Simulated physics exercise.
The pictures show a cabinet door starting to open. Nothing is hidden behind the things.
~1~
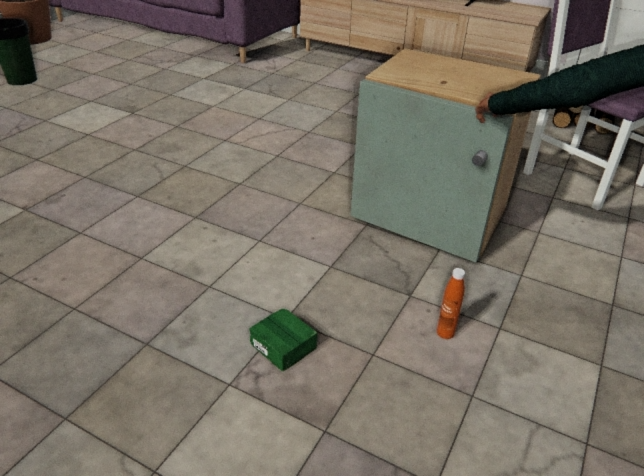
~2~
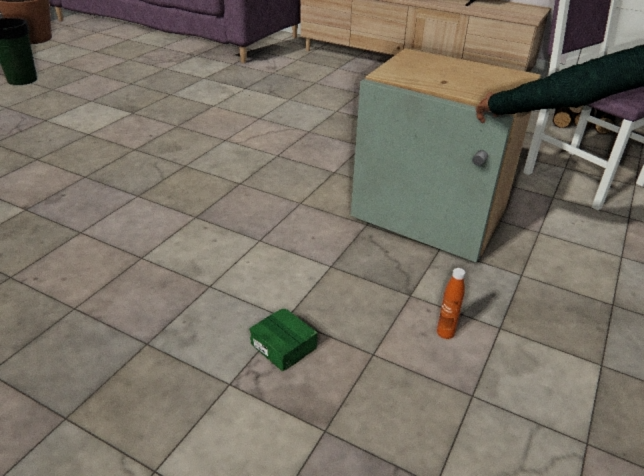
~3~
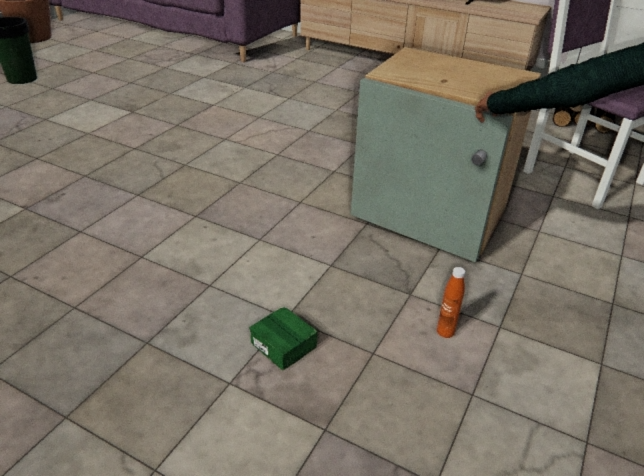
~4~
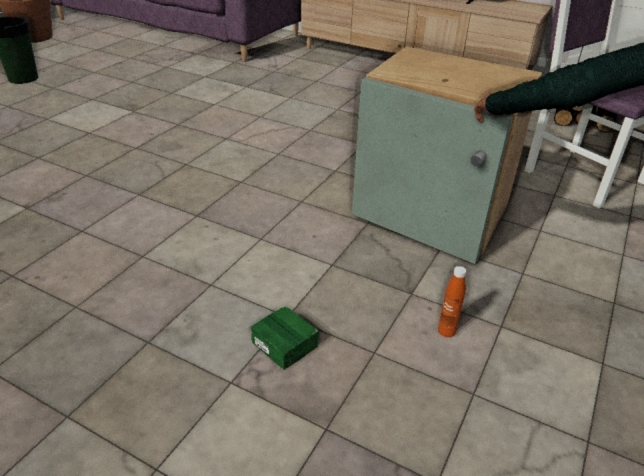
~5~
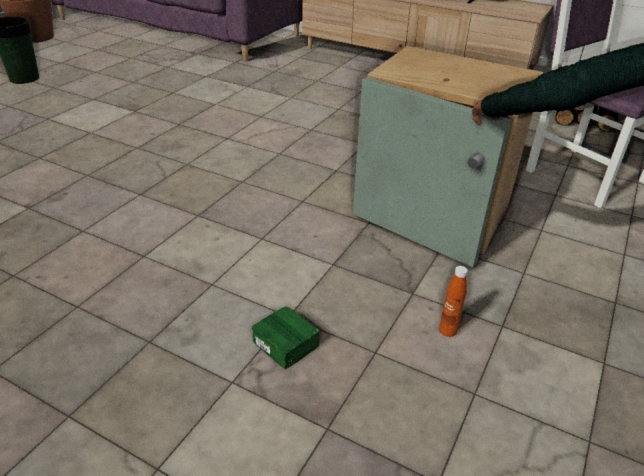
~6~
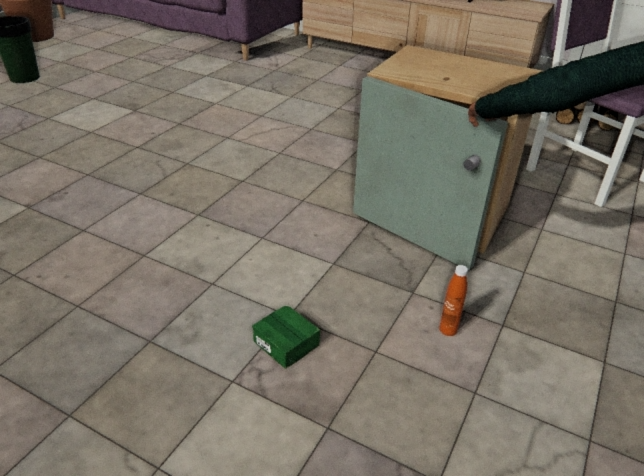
A dark green arm at the right slowly swings a cabinet's pale green door slightly open.
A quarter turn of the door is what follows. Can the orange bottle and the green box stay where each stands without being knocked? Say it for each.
The orange bottle stays untouched and the green box stays untouched.
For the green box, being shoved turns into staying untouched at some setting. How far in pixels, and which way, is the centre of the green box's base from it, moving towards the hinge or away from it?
Roughly 28 pixels up.
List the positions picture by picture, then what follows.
In the first frame, door 4° open; orange bottle (452, 304); green box (283, 338); door (419, 175).
In the second frame, door 4° open; green box (284, 338); door (419, 175).
In the third frame, door 5° open; orange bottle (452, 302); door (418, 175).
In the fourth frame, door 7° open; green box (285, 337); door (418, 175).
In the fifth frame, door 10° open; orange bottle (454, 302); door (417, 176).
In the sixth frame, door 13° open; orange bottle (455, 301); green box (286, 335); door (416, 177).
Then, 0.74 s later than the last frame, door 36° open; orange bottle at rest near (455, 301); green box at rest near (286, 335).
Then, 1.66 s later than the last frame, door 64° open; orange bottle at rest near (455, 301); green box at rest near (286, 335).
Then, 2.42 s later than the last frame, door 88° open; orange bottle at rest near (455, 301); green box at rest near (286, 335).
When it is over, the orange bottle remains where it is, near (455, 301); the green box remains where it is, near (286, 335).
